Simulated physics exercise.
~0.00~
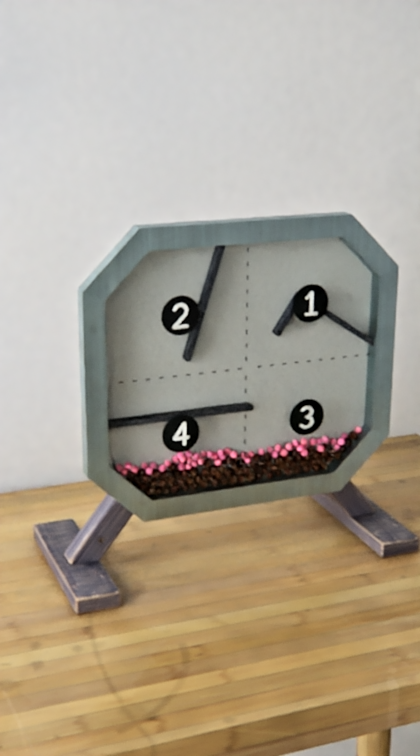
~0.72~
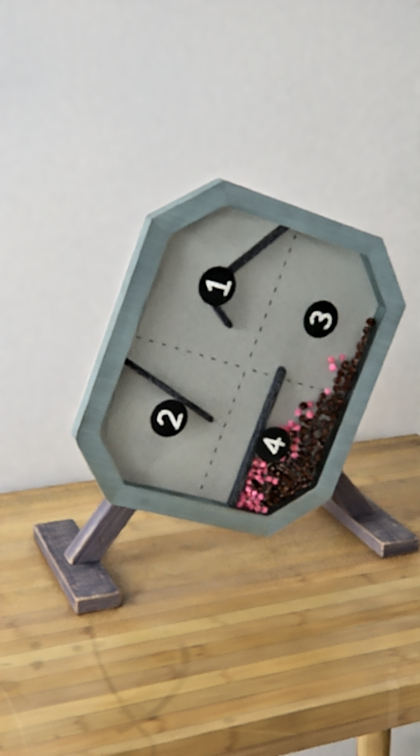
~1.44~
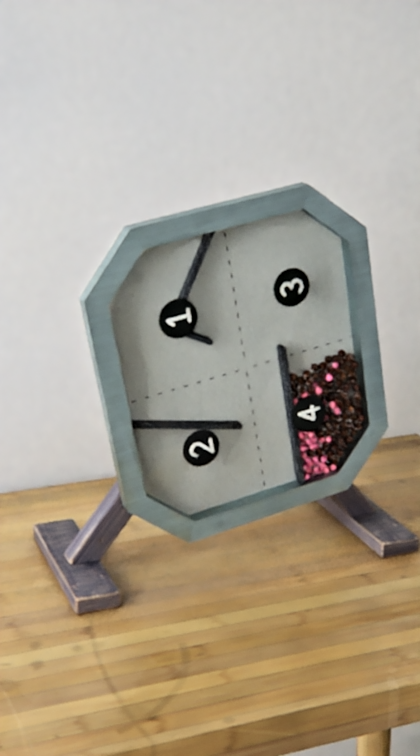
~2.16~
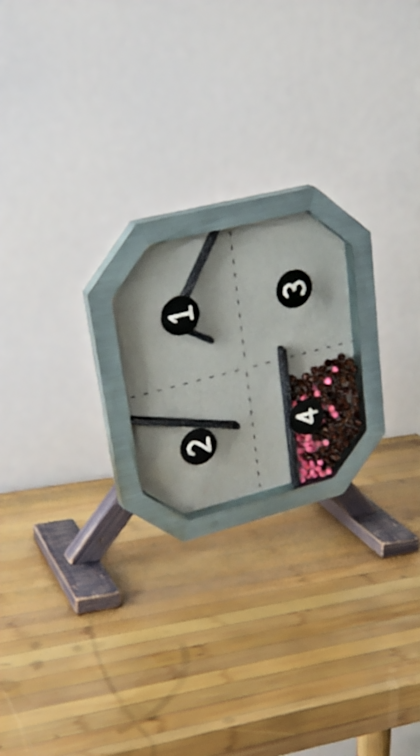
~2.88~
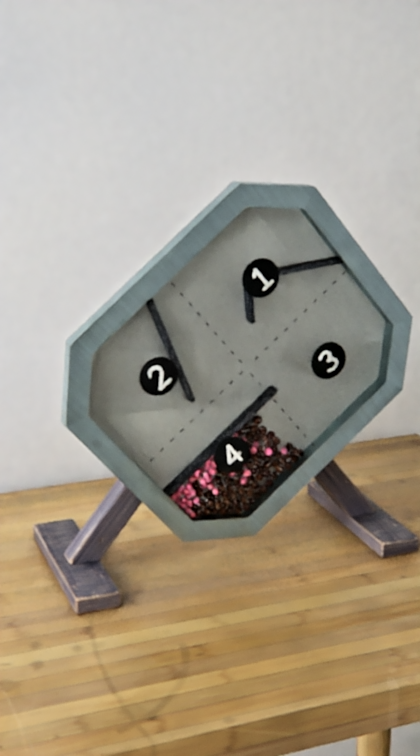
Octagonal case of dark and pink pellets turning anticlockwise, pausing, then swinging partway back, the pellets ending gathered in quarter four.
